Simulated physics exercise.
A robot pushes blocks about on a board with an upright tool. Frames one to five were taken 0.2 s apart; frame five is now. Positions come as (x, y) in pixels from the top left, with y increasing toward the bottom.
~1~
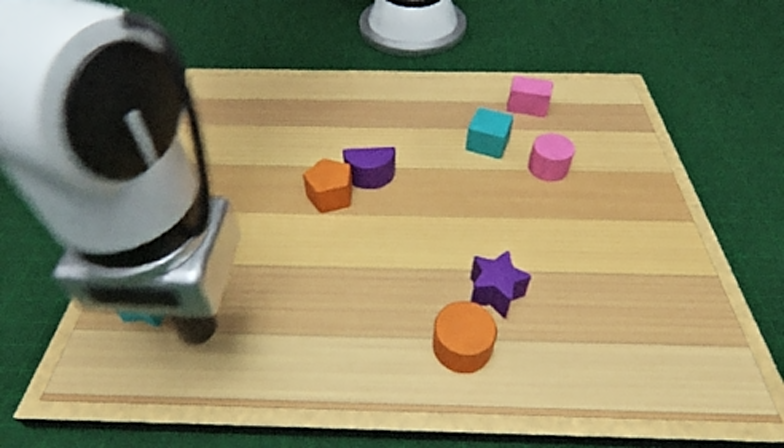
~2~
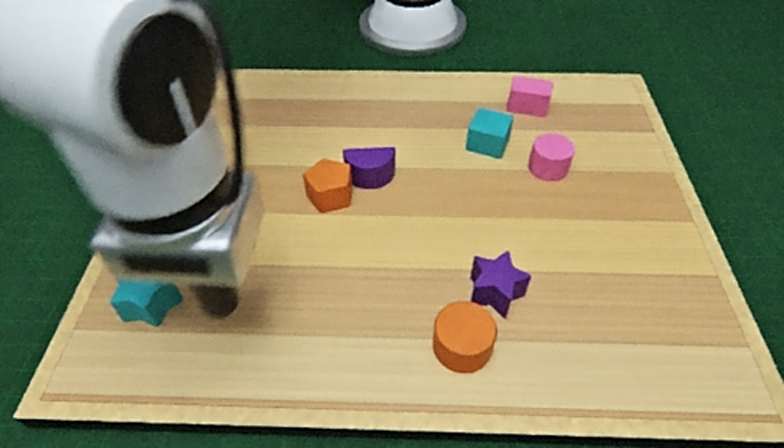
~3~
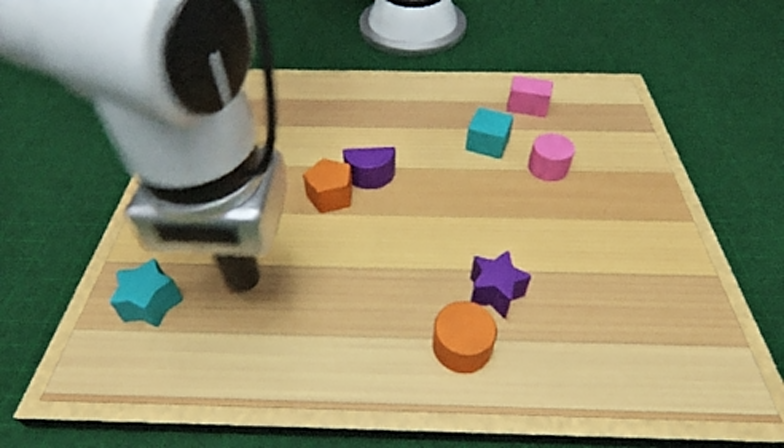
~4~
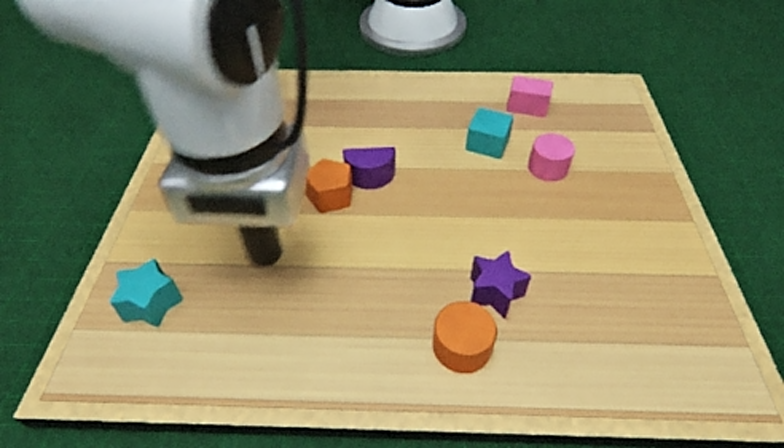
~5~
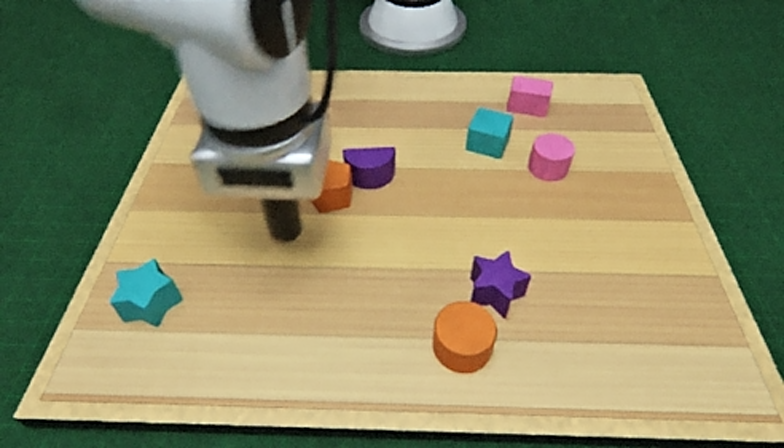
On a wooden board, a robot arm moving its upright tool away from a teal star, rightward and back, blocks staying still.
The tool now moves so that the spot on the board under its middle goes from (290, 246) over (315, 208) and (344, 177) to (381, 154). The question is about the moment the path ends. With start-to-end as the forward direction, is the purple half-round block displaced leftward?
The answer is no.
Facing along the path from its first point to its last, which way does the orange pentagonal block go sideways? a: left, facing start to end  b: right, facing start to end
The one that fits is a, left, facing start to end.
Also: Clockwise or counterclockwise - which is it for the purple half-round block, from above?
Answer: Clockwise.
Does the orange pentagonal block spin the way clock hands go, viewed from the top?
I'd say no.
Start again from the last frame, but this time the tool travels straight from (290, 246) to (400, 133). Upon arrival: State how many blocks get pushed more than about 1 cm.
Two.
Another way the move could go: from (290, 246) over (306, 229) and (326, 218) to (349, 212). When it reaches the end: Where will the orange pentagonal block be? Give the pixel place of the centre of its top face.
It sits at (342, 163).
On the path given first. One third of the way, tool at (313, 192); orange pentagonal block at (335, 162); purple half-round block at (376, 149), turned 25° clockwise.
Two thirds of the way, tool at (343, 161); orange pentagonal block at (354, 132), turned 30° anticlockwise; purple half-round block at (396, 134), turned 105° clockwise.
At the end, tool at (380, 139); orange pentagonal block at (370, 111), turned 85° anticlockwise; purple half-round block at (413, 127), turned 120° clockwise.
